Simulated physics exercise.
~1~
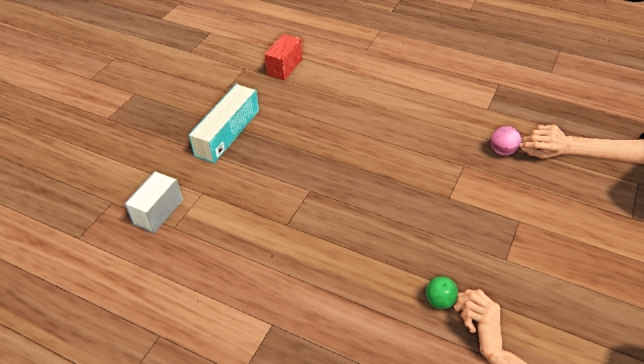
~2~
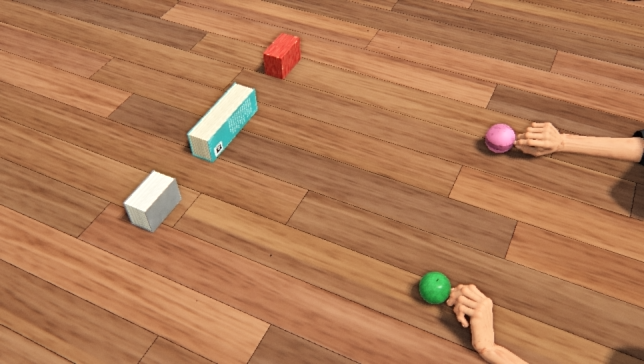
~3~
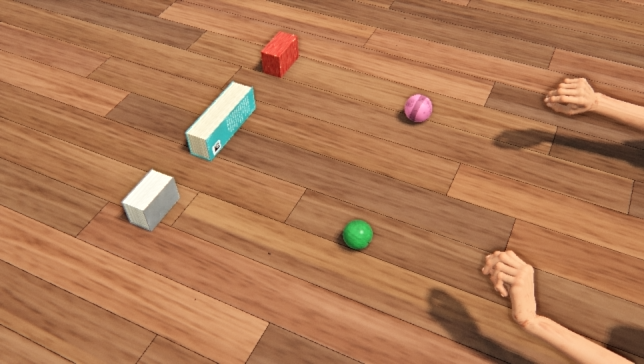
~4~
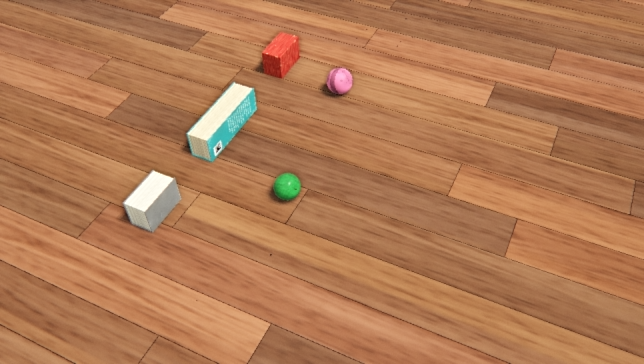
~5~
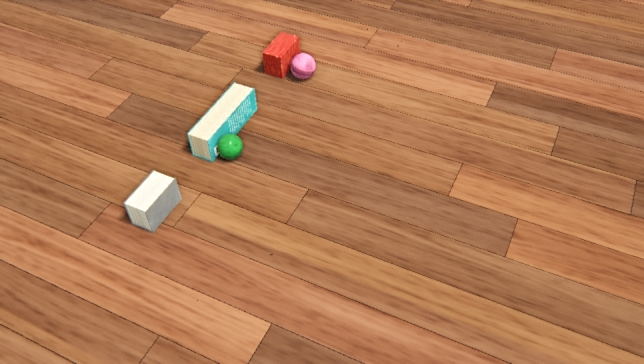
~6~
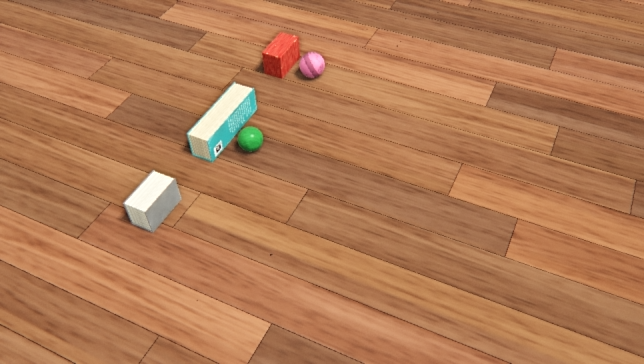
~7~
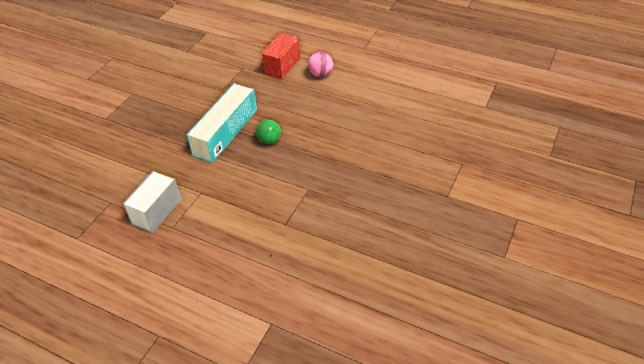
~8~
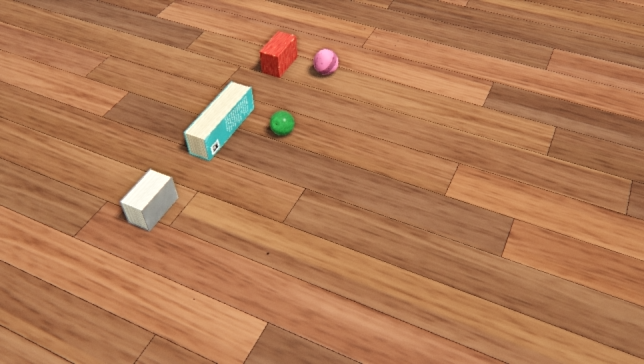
To begin with, two hands at the right hold a pink ball and a green apple on a wooden floor, facing a spaced row of a red block, a turquoise book and a grey book. The hands edge leftward, release both round objects and draw back out of view. The pink ball and the green apple roll left and away toward the row. The ball hits the red block while the apple hits the turquoise book. Both bounce off and roll slowly back to the right, ending a short distance from the row, which stays in place.
